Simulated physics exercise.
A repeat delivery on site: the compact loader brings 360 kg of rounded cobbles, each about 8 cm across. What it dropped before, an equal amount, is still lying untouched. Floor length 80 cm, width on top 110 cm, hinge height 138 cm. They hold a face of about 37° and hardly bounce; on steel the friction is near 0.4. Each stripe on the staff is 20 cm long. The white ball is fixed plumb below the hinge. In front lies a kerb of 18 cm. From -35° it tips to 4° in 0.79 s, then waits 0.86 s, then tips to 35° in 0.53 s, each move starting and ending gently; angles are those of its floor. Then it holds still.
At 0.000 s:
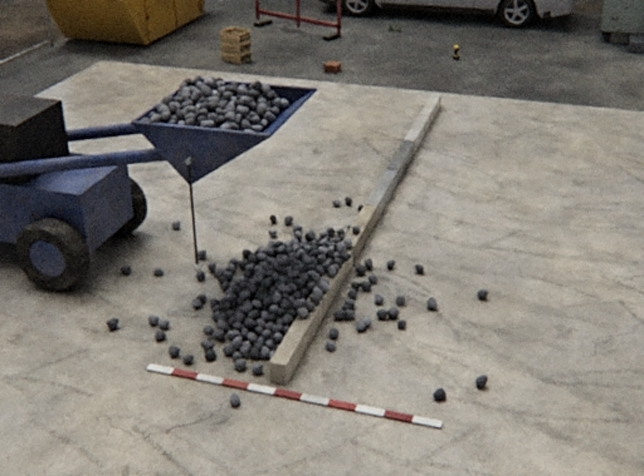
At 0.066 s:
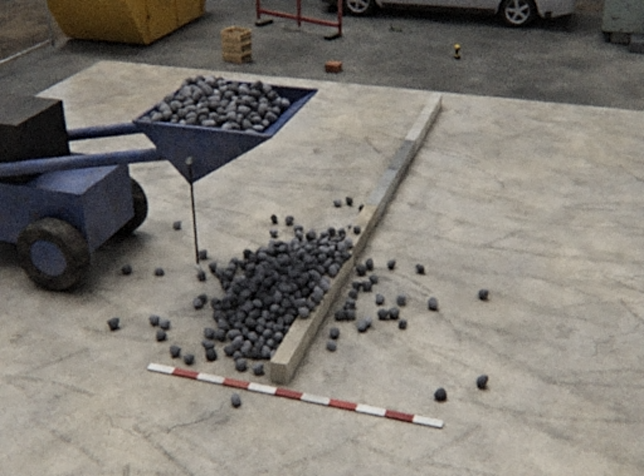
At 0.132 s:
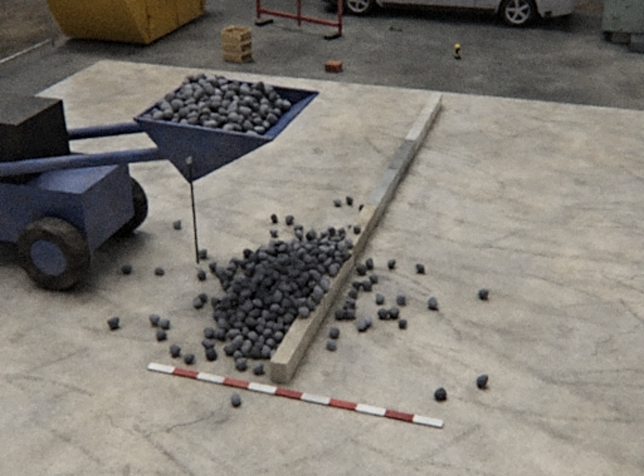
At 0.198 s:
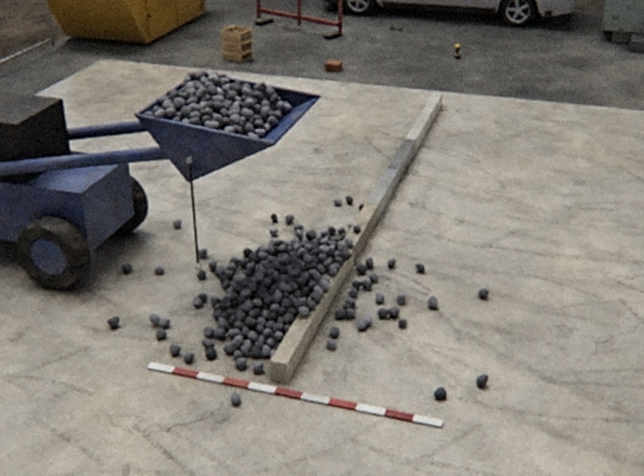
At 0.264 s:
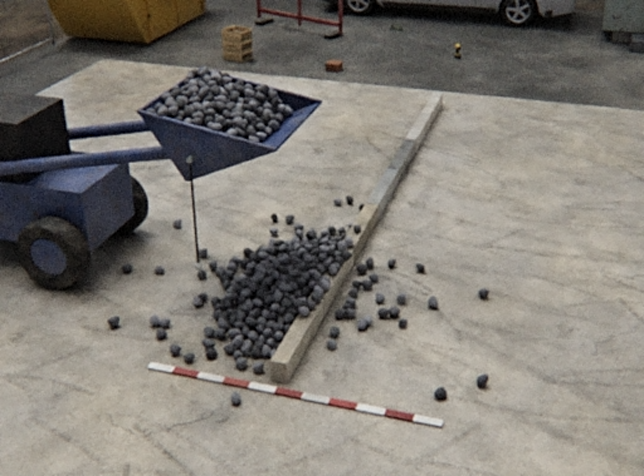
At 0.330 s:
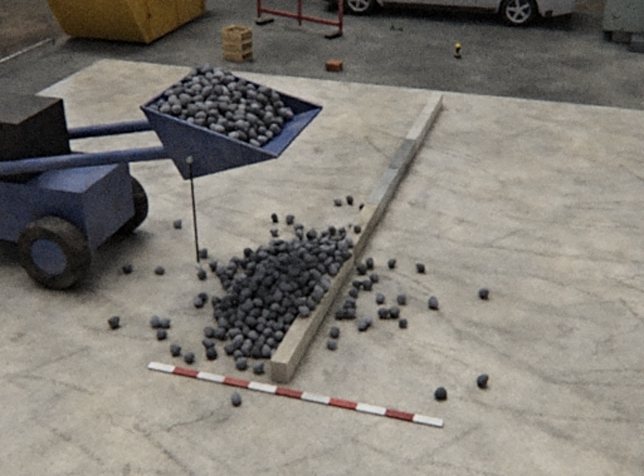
Concrete yard with a blue loader slowly tilting its stone-filled bucket slightly down to the right, above scattered stones beside a kerb.
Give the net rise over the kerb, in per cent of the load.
Roughly 70 per cent of a load more.
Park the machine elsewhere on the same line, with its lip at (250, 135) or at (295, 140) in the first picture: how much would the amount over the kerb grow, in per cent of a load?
Near 45 per cent from the first place, 90 from the second.
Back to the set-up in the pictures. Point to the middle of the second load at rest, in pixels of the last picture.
Near (359, 291).
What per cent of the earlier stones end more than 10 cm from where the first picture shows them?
About 5 per cent.
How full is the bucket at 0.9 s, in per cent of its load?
About 100 per cent.
After 0.6 s the floor is at -2°; in per cent of one load, 100 in the bucket, 96 on this side of the kerb, 5 over the kerb; the foremost stones are at (432, 318).
After 0.9 s the floor is at 4°; in per cent of one load, 100 in the bucket, 96 on this side of the kerb, 5 over the kerb; the foremost stones are at (432, 318).
After 2.6 s the floor is at 35°; in per cent of one load, 19 in the bucket, 156 on this side of the kerb, 26 over the kerb; the foremost stones are at (481, 336).
After 5.2 s the floor is at 35°; in per cent of one load, 0 in the bucket, 126 on this side of the kerb, 75 over the kerb; the foremost stones are at (498, 339). Net gain over the kerb, 70.
